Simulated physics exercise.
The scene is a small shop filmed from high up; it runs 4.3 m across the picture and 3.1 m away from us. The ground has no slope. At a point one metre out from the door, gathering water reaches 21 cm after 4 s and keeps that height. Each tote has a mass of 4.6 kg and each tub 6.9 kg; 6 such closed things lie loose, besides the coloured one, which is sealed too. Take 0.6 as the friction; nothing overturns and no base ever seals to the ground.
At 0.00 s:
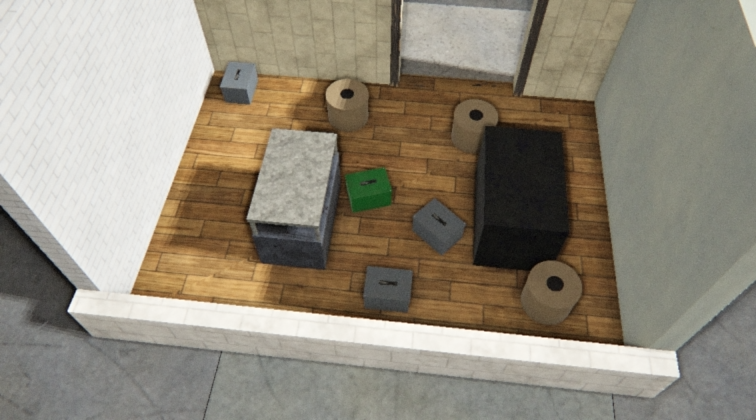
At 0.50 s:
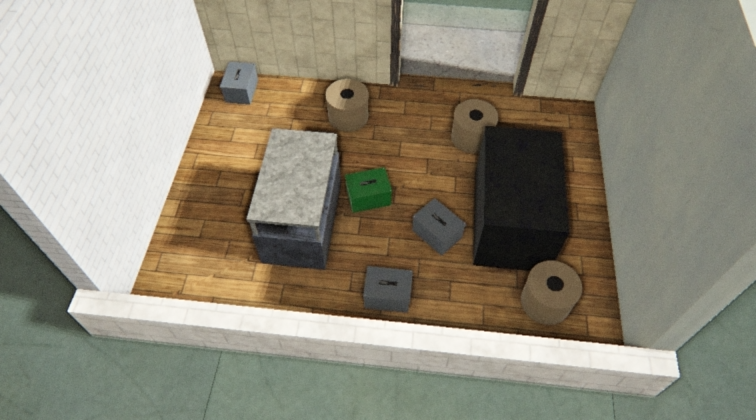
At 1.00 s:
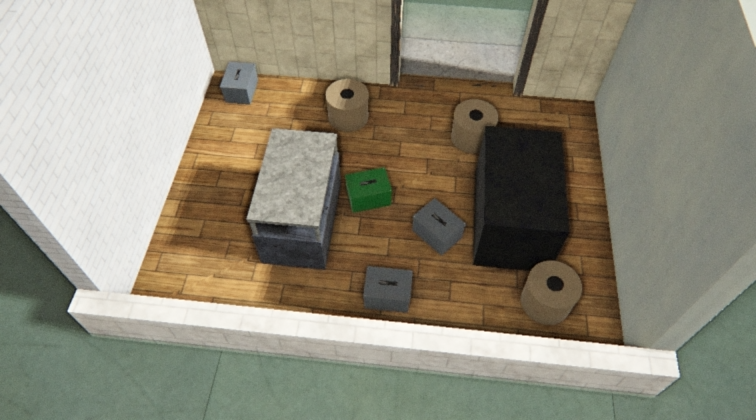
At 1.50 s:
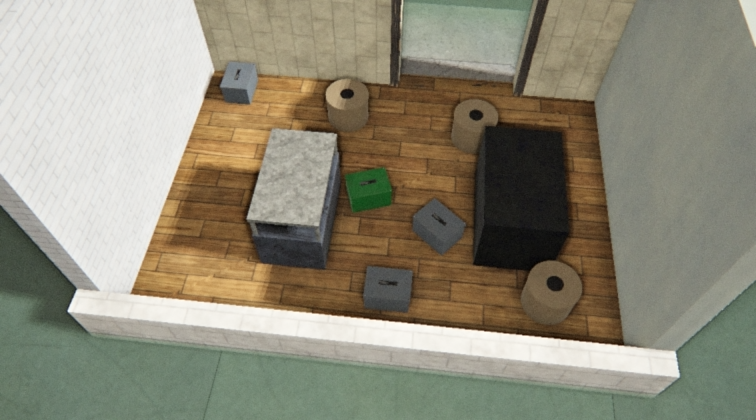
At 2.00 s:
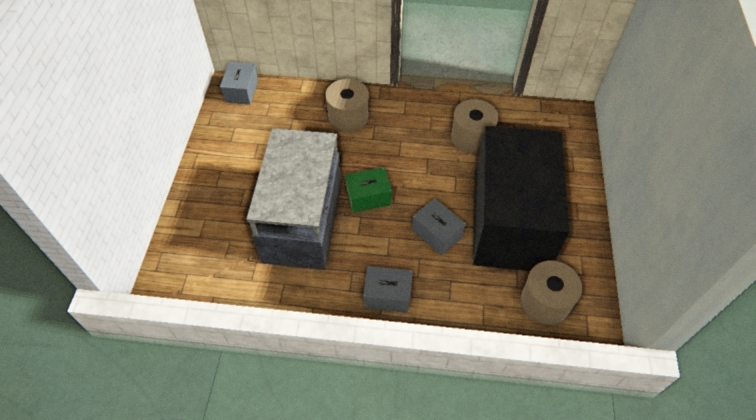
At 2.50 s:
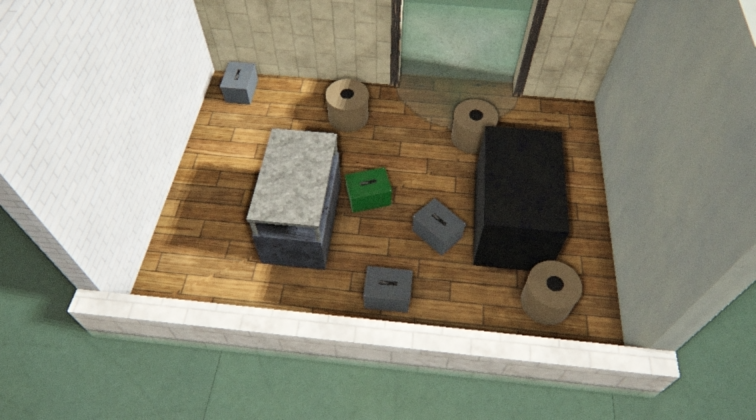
The clip shows a small wood-floored shop from above, with a green box among grey boxes, tan drums and two large blocks; greenish water covers the ground outside, then spreads thinly through the doorway while every object stays still.
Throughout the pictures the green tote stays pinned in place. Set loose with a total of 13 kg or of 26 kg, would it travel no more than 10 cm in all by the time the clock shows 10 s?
It stays steady with only the greater amount.
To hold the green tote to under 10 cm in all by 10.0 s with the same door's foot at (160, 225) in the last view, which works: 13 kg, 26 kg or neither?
Note: The lighter mass keeps it.
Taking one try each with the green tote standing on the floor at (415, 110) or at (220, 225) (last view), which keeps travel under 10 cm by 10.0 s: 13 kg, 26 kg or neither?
For the first spot only the heavier suffices, for the second the lighter suffices.
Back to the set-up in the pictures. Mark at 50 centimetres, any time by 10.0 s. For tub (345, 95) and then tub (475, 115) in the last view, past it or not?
First within the mark, second above the mark.
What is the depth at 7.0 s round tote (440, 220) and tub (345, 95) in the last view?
Close to 9 and 2 centimetres.
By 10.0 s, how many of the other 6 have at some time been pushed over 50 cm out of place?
It works out to 5.
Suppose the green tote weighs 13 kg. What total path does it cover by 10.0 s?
Path length near 150 cm.
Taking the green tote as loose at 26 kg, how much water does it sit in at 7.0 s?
About 8 cm.
After 3.5 s the green tote would be 0 cm from its start with 13 kg and 0 cm from its start with 26 kg; 1 cm of water round it then.
After 4.5 s the green tote would be 1 cm from its start with 13 kg and 0 cm from its start with 26 kg; 6 cm of water round it then.
After 7.0 s the green tote would be 105 cm from its start with 13 kg and 0 cm from its start with 26 kg; 8 cm of water round it then.
After 10.0 s the green tote would be 112 cm from its start with 13 kg and 0 cm from its start with 26 kg; 11 cm of water round it then.
